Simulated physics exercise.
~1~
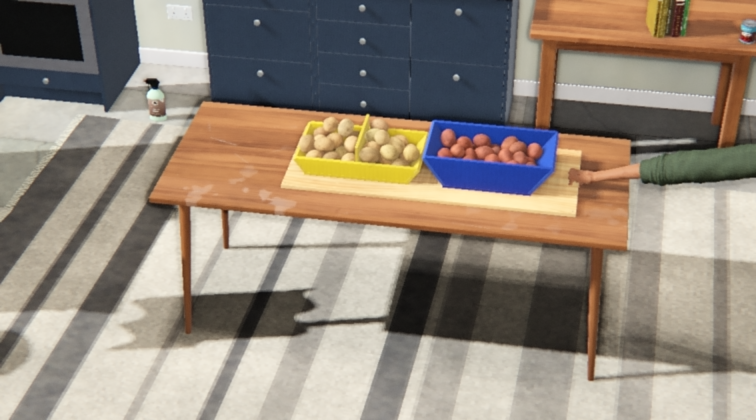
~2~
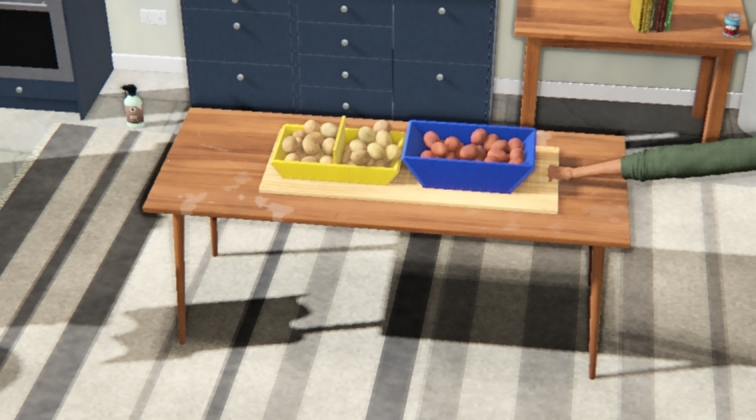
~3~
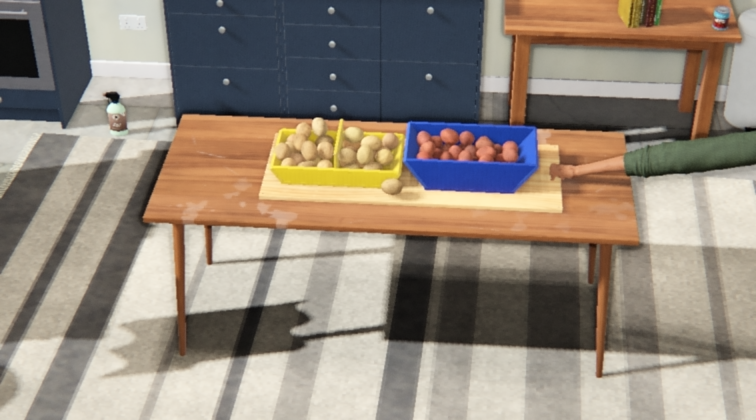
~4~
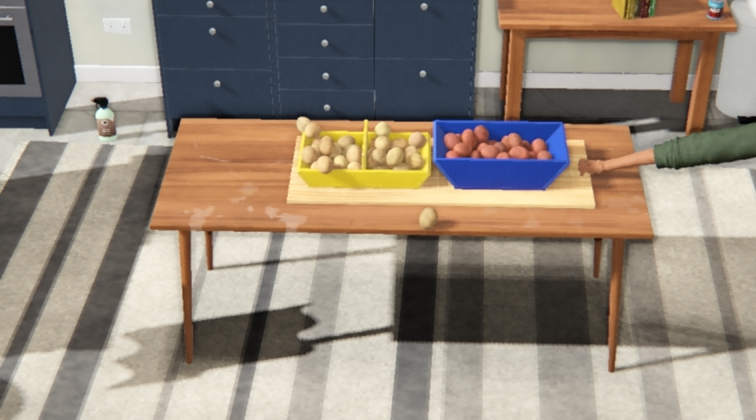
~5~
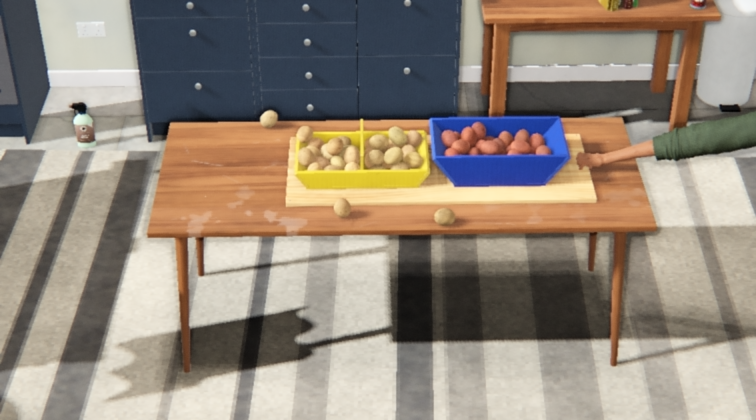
Hand sliding a board of potatoes left and right on a wooden table, three spilling from the yellow container, red ones staying in blue.
